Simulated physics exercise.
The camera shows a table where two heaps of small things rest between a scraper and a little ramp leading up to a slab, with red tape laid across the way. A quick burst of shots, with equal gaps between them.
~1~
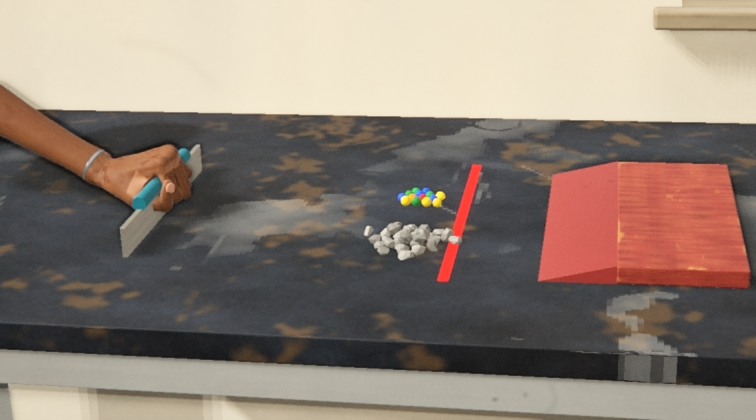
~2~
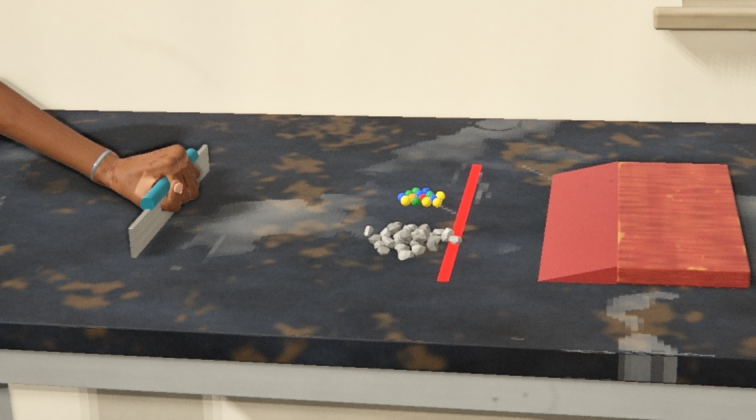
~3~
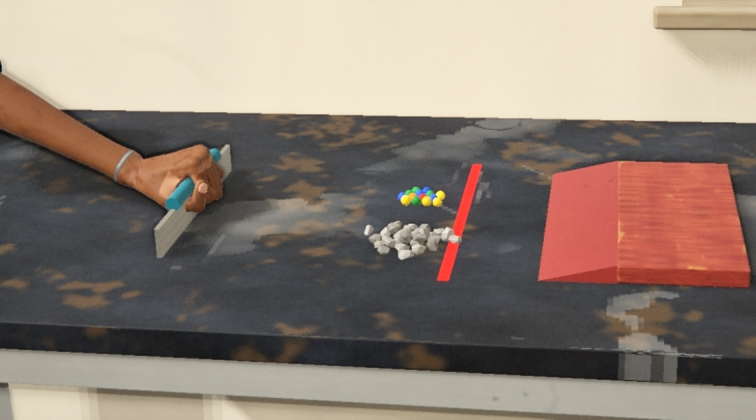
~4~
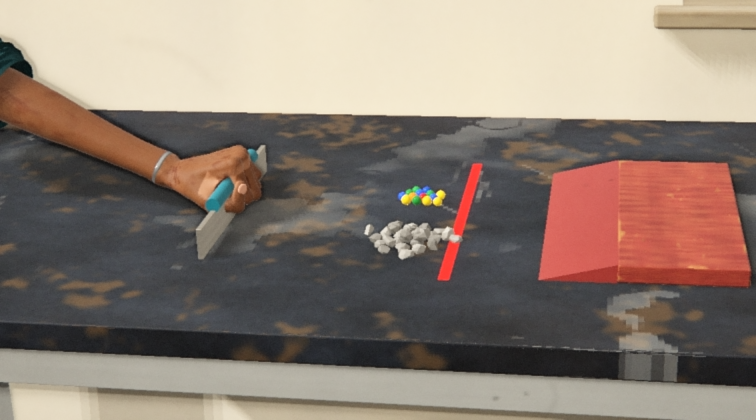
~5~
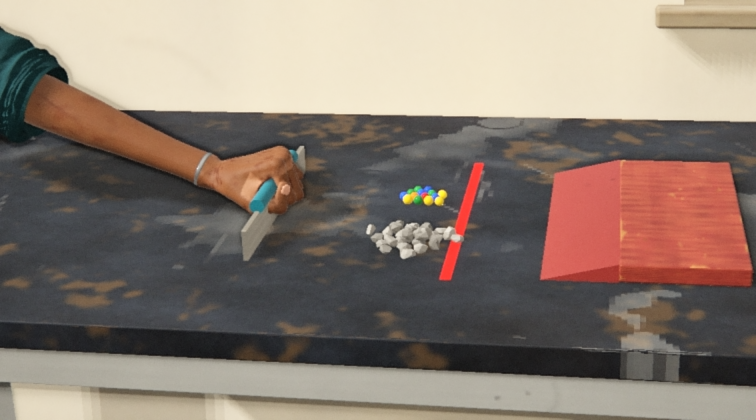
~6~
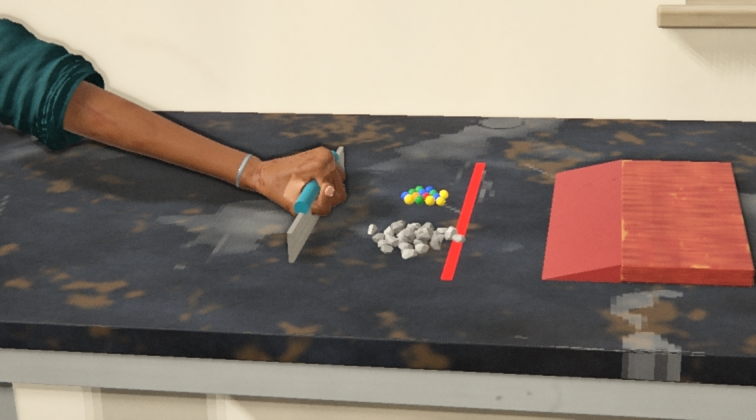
A hand gripping a scraper slid it rightward across the dark tabletop, closing in on a pile of gray gravel and some colorful beads, which stayed still beside the red tape and ramp.
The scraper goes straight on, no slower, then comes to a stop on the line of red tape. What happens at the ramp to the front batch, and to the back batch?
At the ramp, the front batch stops short of the top, the back batch carries some over the top.
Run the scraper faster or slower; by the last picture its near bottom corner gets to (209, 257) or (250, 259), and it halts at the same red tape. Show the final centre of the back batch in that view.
Try 1: Near (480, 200). Try 2: Near (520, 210).
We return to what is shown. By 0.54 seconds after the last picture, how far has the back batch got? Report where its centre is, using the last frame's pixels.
About (662, 191).
Then, 0.12 s on from there, scraper still moving, near (403, 188); front batch the whole lot short of the ramp; back batch the whole lot short of the ramp.
Then, 0.26 s on from there, scraper stopped at the red tape; front batch the whole lot short of the ramp; back batch a little on the ramp, all but a few short of the ramp.
Then, 0.54 s on from there, scraper stopped at the red tape; front batch near a third on the ramp, near two thirds short of the ramp; back batch the whole lot past the top.
In the end, scraper stopped at the red tape; front batch none at all past the top, near a third on the ramp, near two thirds short of the ramp; back batch the whole lot past the top.
